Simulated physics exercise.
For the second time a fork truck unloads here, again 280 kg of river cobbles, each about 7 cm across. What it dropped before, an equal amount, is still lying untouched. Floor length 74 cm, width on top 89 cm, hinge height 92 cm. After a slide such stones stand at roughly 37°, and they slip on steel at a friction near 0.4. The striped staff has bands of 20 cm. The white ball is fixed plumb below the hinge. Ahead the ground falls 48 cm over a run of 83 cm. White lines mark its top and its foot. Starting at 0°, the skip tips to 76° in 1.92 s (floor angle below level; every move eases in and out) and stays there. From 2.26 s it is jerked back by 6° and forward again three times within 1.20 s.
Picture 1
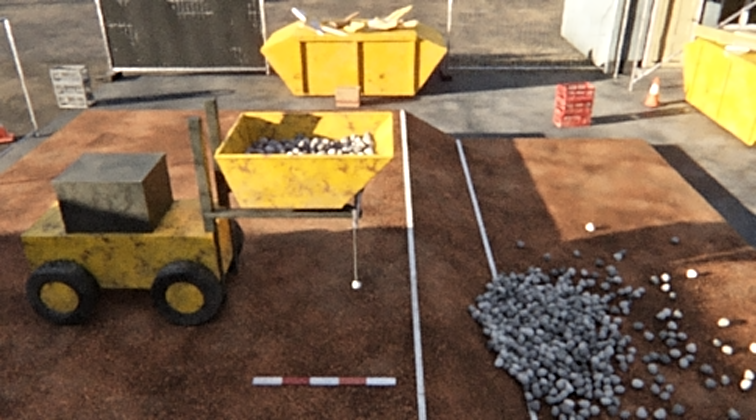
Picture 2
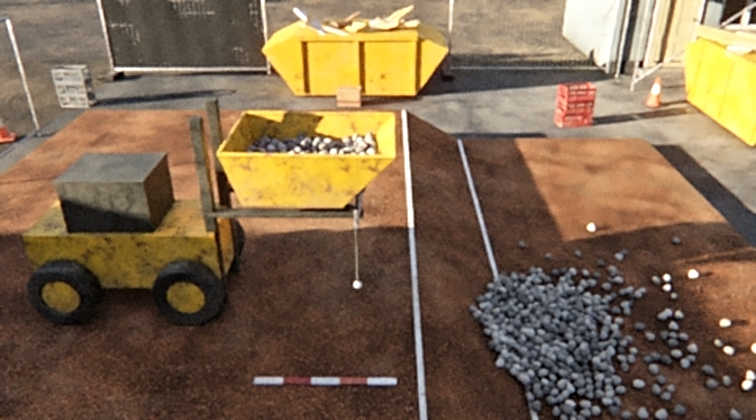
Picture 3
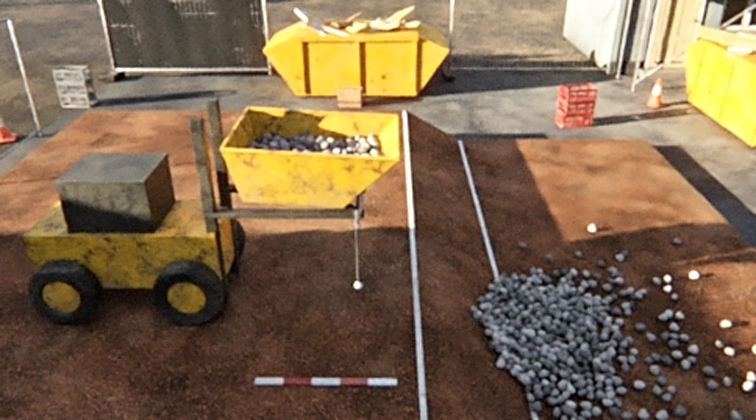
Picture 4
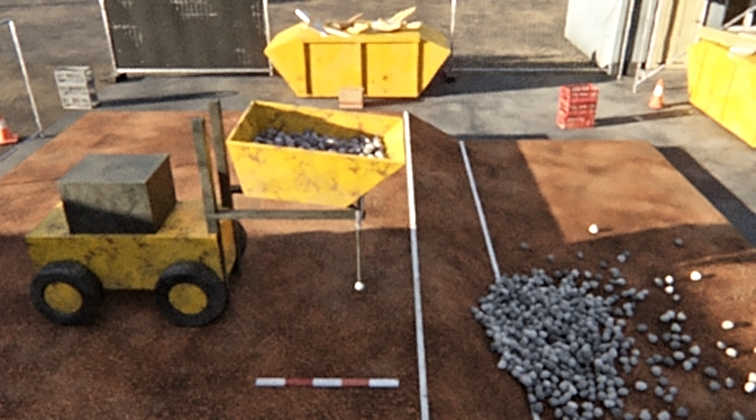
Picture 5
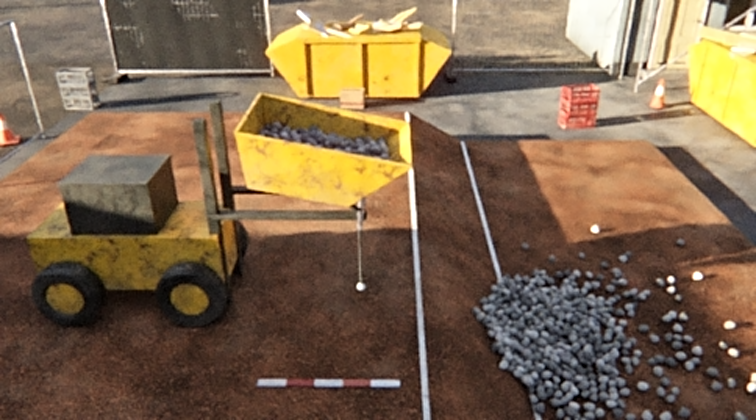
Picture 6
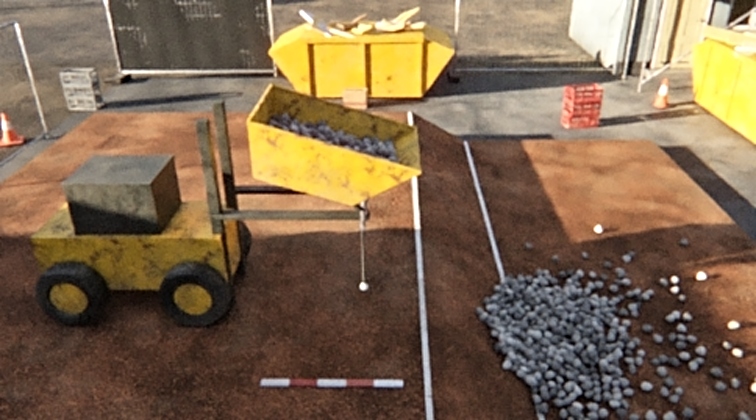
A yellow fork truck gradually tilts its raised skip of grey stones down toward the right.
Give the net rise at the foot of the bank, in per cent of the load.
Roughly 62 per cent of a load more.
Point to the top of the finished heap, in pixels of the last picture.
Around (506, 310).
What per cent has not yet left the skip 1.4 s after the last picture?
It holds some 45 per cent.
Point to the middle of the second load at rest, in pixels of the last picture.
Around (524, 324).
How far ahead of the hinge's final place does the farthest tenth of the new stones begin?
Roughly 170 cm ahead of it.
Then, 0.8 s after the last picture the floor is at 64°; in per cent of one load, 100 in the skip, 12 on the top or the slope, 87 at the foot of the bank; the foremost stones are at (754, 342).
Then, 1.4 s after the last picture the floor is at 76°; in per cent of one load, 44 in the skip, 67 on the top or the slope, 88 at the foot of the bank; the foremost stones are at (754, 342).
Then, 3.3 s after the last picture the floor is at 76°; in per cent of one load, 0 in the skip, 49 on the top or the slope, 149 at the foot of the bank; the foremost stones are at (754, 342).
Then, 5.6 s after the last picture the floor is at 76°; in per cent of one load, 0 in the skip, 49 on the top or the slope, 149 at the foot of the bank; the foremost stones are at (754, 342). Net gain at the foot of the bank, 62.
